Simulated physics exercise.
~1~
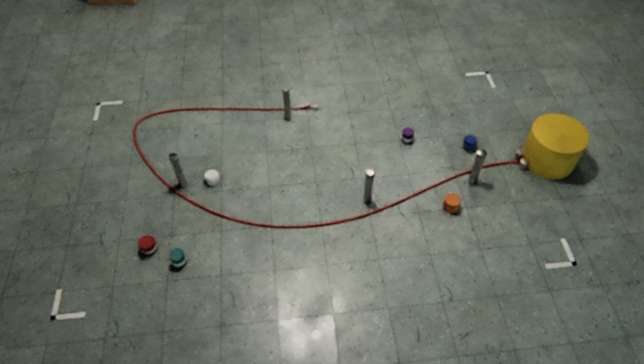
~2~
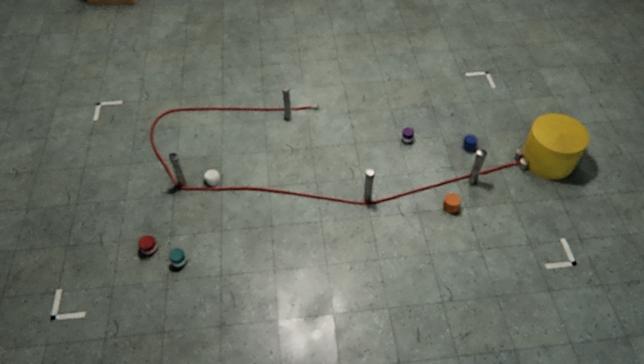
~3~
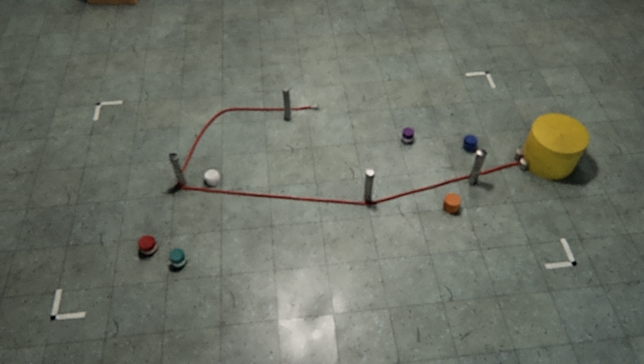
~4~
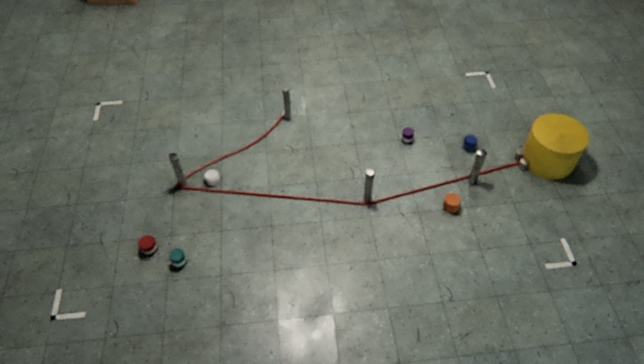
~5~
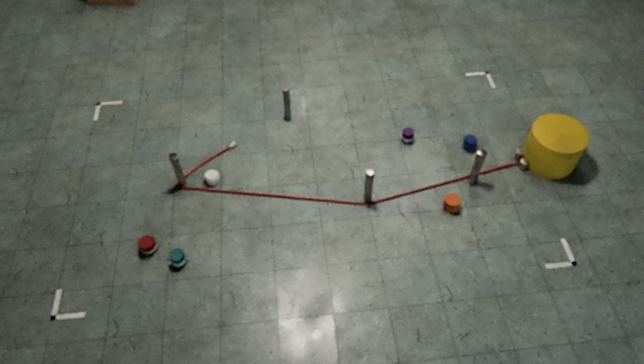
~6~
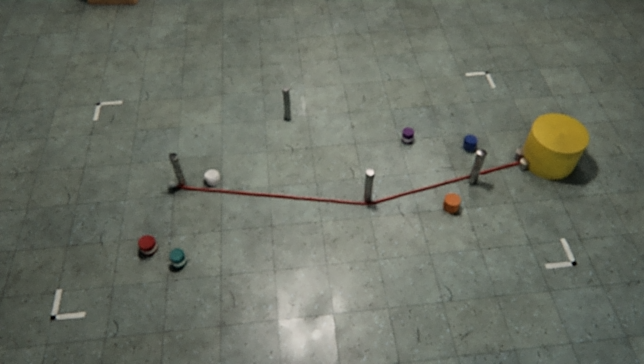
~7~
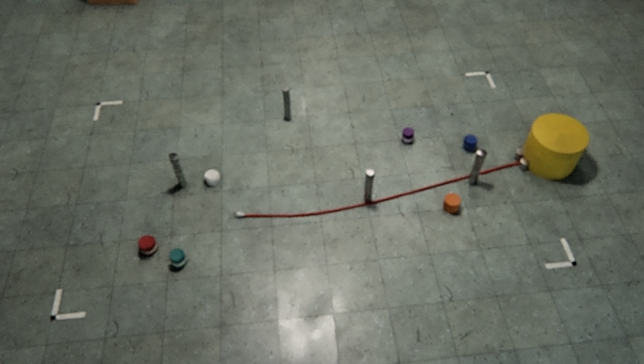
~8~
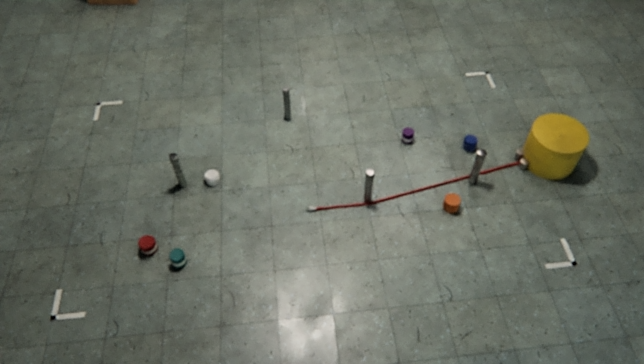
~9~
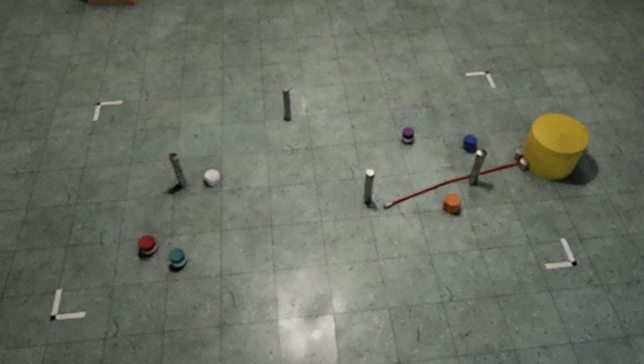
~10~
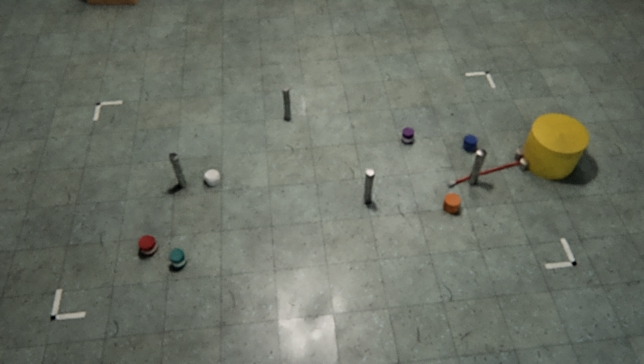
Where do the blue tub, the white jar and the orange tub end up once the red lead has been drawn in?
All three end up practically where they began. The blue tub stays put, and the white jar and the orange tub hardly stir.
